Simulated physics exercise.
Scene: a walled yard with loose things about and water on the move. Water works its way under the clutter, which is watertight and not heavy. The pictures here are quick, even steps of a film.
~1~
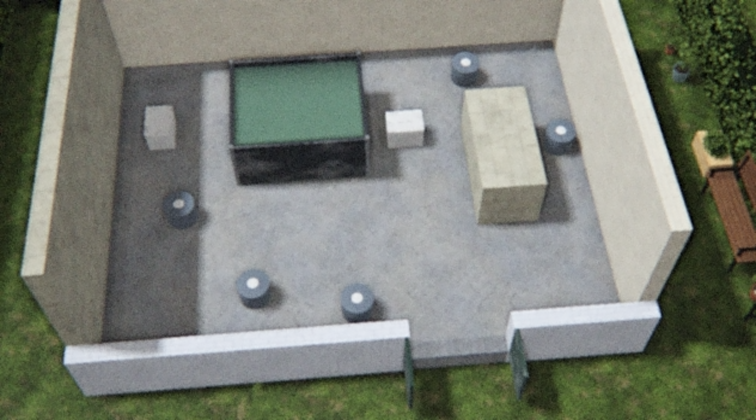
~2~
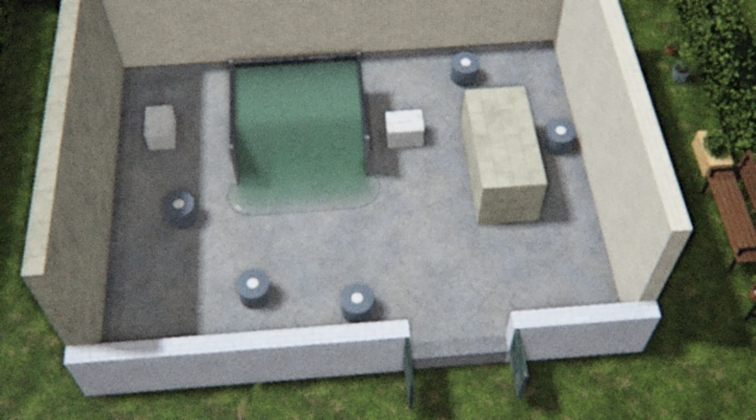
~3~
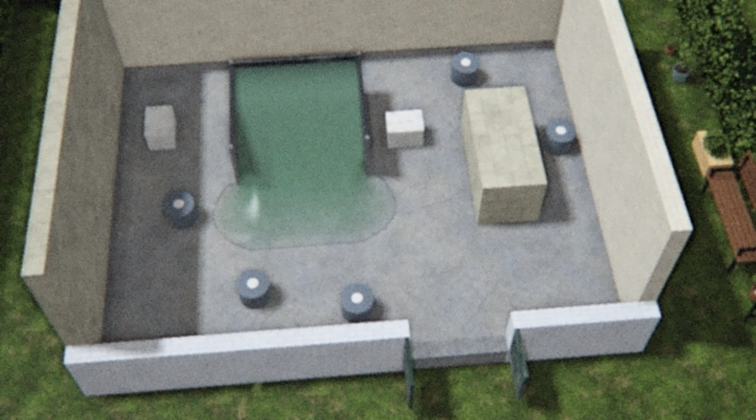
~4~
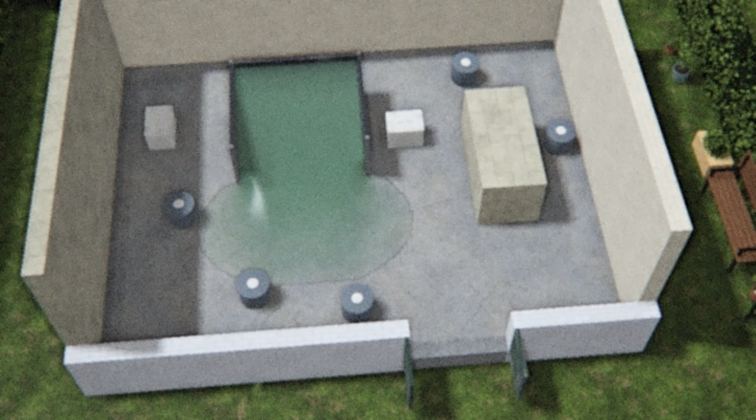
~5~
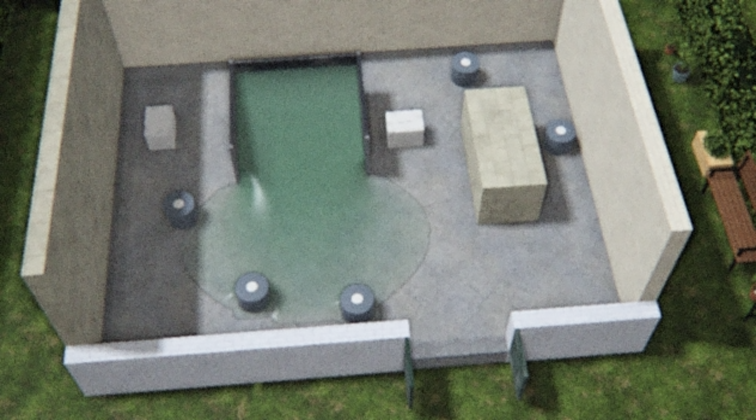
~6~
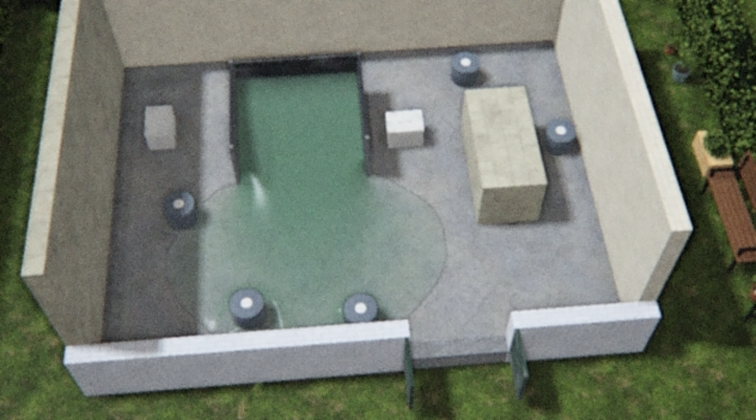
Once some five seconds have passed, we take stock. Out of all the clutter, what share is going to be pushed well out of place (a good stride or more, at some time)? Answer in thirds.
Two thirds or more.
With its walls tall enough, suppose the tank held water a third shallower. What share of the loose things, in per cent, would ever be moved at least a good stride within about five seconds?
Around 40 in a hundred.
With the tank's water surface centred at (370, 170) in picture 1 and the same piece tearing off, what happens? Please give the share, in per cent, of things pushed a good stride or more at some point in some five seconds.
Estimate: Near 70 per cent of them.
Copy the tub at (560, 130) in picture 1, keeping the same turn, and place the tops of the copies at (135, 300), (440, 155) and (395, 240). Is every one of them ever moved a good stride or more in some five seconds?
Outcome per entry: Knocked aside / stays where it is / knocked aside.
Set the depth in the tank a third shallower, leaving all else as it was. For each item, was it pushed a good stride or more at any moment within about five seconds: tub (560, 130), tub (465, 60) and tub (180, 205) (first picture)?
The first stopped before it, the second stopped before it, the third stopped before it.
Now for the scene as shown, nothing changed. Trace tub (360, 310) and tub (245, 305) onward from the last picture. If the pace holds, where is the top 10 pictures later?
(496, 310) and (119, 307), roughly.
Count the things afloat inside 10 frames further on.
That number is 2.
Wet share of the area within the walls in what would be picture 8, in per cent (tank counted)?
That works out to about 40 in a hundred.
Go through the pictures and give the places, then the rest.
In the first frame, a tub at (253, 283), on the bottom; a tub at (357, 298), on the bottom; 0 of 7 have shifted.
In the second frame, a tub at (253, 283), on the bottom; a tub at (357, 298), on the bottom; 0 of 7 have shifted.
In the third frame, a tub at (253, 283) rests on the ground; a tub at (357, 298) rests on the ground; 0 of 7 have shifted.
In the fourth frame, a tub at (253, 283), on the bottom; a tub at (357, 298) rests on the ground; 0 of 7 have shifted.
In the fifth frame, a tub at (252, 287), on the bottom, close to its start; a tub at (357, 299) rests on the ground; 1 of 7 have shifted.
In the sixth frame, a tub at (247, 303), on the bottom, a stride from its start; a tub at (361, 308) rests on the ground, close to its start; 2 of 7 have shifted.
A moment on, 1 of 7 are well off their spots; 2 afloat.
Next, 2 of 7 are well off their spots; 2 afloat.
Later, 3 of 7 are well off their spots; 1 afloat.
In the end, 5 of 7 are well off their spots, and 5 have been at some point; 3 afloat.
